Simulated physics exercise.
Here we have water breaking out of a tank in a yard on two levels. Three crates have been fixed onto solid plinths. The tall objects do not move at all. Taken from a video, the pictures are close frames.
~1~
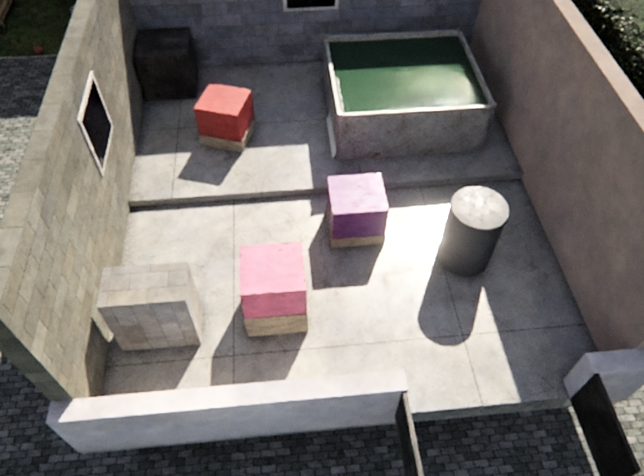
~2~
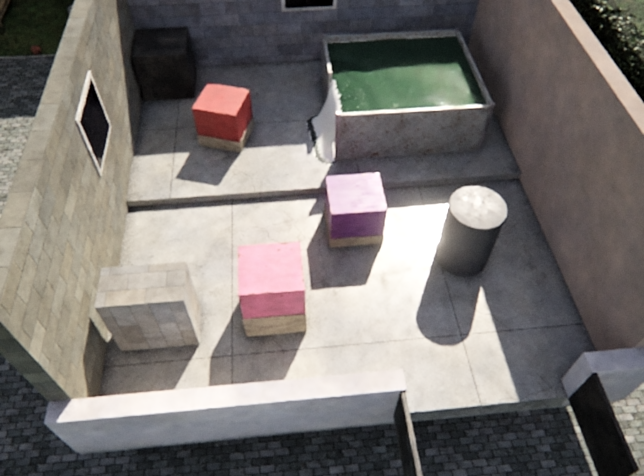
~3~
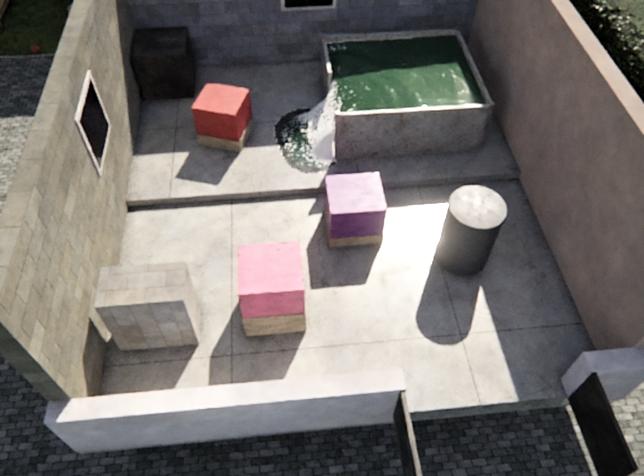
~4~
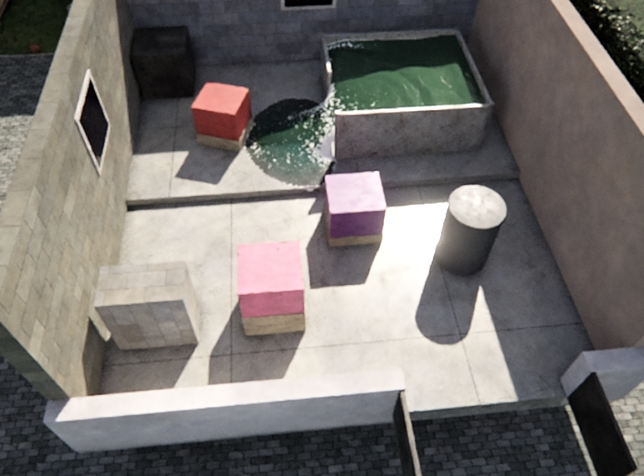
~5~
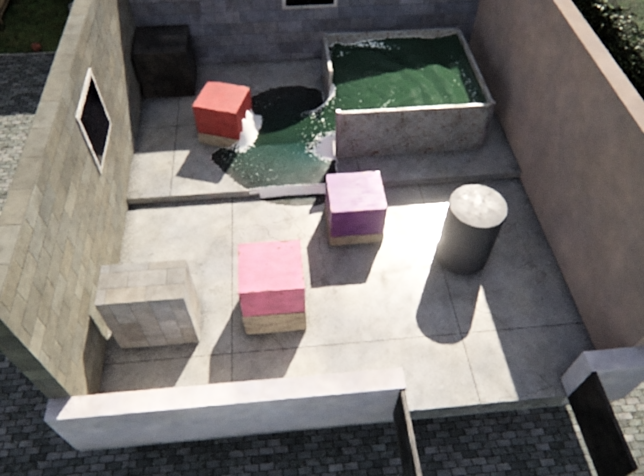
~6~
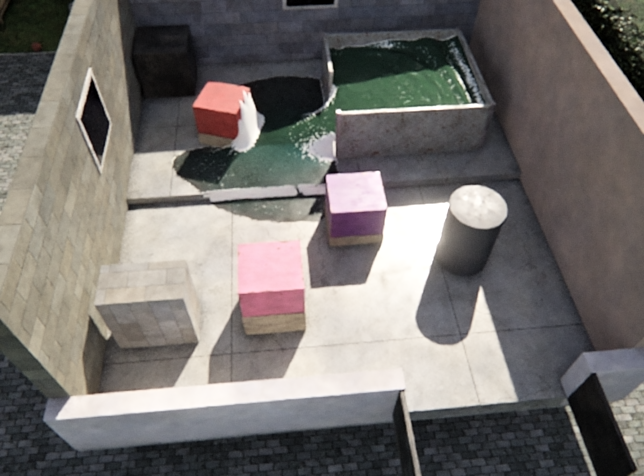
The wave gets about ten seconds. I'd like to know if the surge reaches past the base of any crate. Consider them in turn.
Outcome: I expect the pink crate to stay untouched; I expect the purple crate to stay untouched; I expect the red crate to be touched by the water.
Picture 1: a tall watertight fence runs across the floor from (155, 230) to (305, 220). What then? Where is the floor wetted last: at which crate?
It's the crate marked pink.
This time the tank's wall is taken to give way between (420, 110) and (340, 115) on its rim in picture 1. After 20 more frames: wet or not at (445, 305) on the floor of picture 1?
Result for the point: Drenched.
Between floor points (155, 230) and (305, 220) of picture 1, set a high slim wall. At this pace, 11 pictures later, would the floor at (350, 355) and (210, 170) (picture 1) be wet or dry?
In order, I'd call them bare and inundated.
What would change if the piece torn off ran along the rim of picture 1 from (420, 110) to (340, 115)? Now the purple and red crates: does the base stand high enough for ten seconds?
Taking them in turn, the purple crate is overtopped and the red crate is missed.
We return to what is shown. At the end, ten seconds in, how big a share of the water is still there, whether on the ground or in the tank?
Roughly 96 parts in every hundred.
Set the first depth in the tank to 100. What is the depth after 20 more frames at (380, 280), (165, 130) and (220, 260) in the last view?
Respectively 0, 10 and 20 per cent.
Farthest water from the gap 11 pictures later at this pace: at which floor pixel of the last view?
Somewhere close to (95, 420).
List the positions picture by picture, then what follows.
In the first frame, the water tank at (404, 73) is whole and still.
In the second frame, the front is at (331, 162), out from the gap at (335, 121).
In the third frame, water pours out at (334, 123) and has run to (280, 126).
In the fourth frame, water pours out at (334, 124) and has run to (250, 149).
In the fifth frame, water pours out at (335, 123) and has run to (218, 160).
In the sixth frame, water pours out at (335, 123) and has run to (177, 165).
A moment on, water covers 30 % of the floor; the pink crate not reached, the purple crate water round its plinth, the red crate water round its plinth.
Next, water covers 45 % of the floor; the pink crate water round its plinth, the purple crate water round its plinth, the red crate water round its plinth.
Then, water covers 55 % of the floor; the pink crate water round its plinth, the purple crate water round its plinth, the red crate water round its plinth.
Later, water covers 85 % of the floor; the pink crate water round its plinth, the purple crate water round its plinth, the red crate water round its plinth.
In the end, water covers 95 % of the floor; the pink crate stayed above the water, the purple crate stayed above the water, the red crate was topped.
